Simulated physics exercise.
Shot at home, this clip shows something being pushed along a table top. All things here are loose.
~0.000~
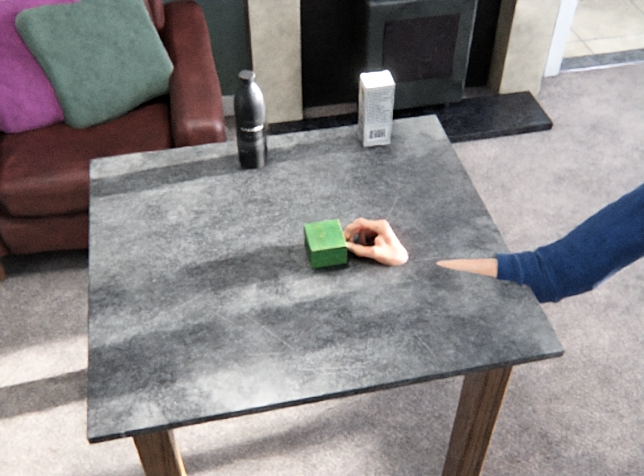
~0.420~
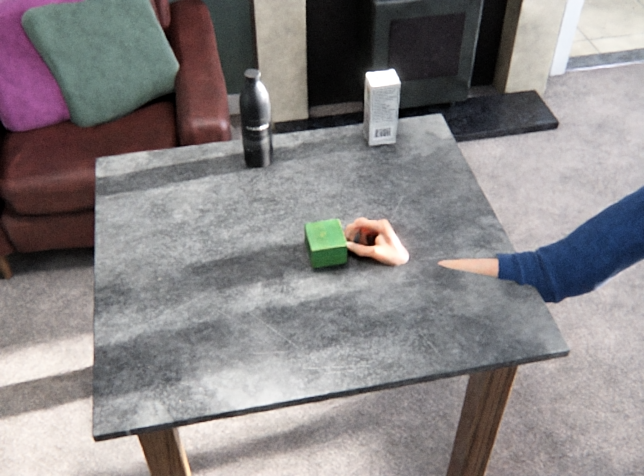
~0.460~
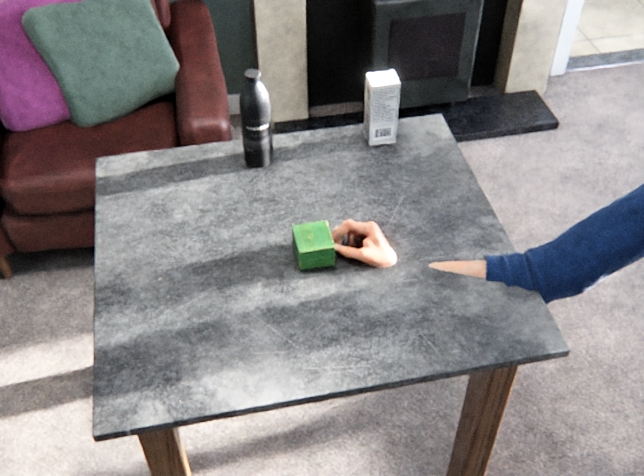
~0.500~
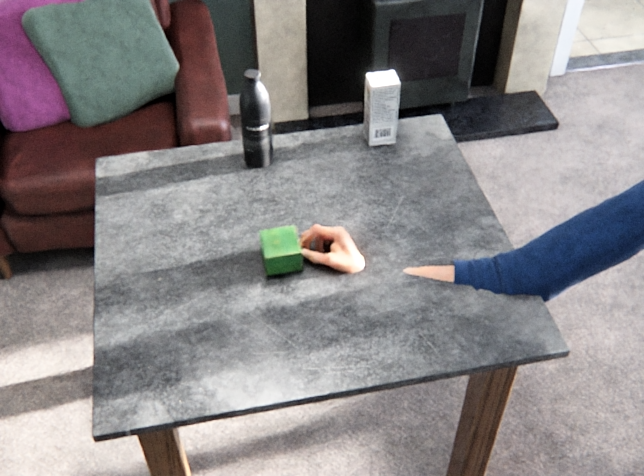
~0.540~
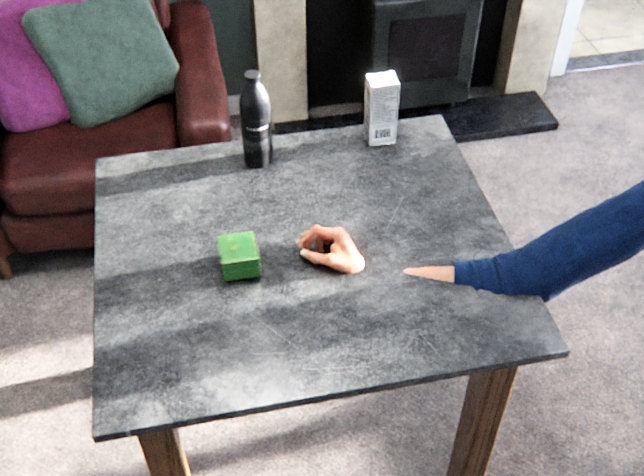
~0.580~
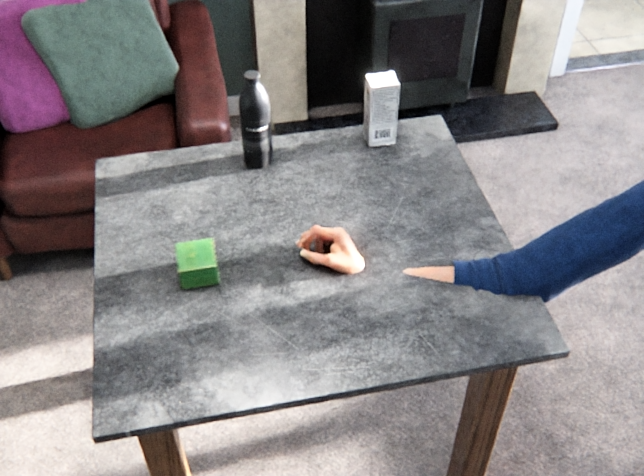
In a living room, a grey table is seen from above, with a red sofa holding pink and green cushions behind it to the left. A dark bottle and a white carton stand along its far edge, and a hand with a blue-sleeved arm at right touches a green block. After the view shifts slightly, the hand pushes the block left, then stays still while the block slides farther left, away from it.
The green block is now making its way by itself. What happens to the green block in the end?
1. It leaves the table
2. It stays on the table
1.
After 0.68 s, green block turned 3° from how it was put near (100, 278).
After 0.88 s, green block now off the table.
After 0.98 s, things are still on the move.
After 1.08 s, as before.
In the end (1.3 s), off the table, green block.
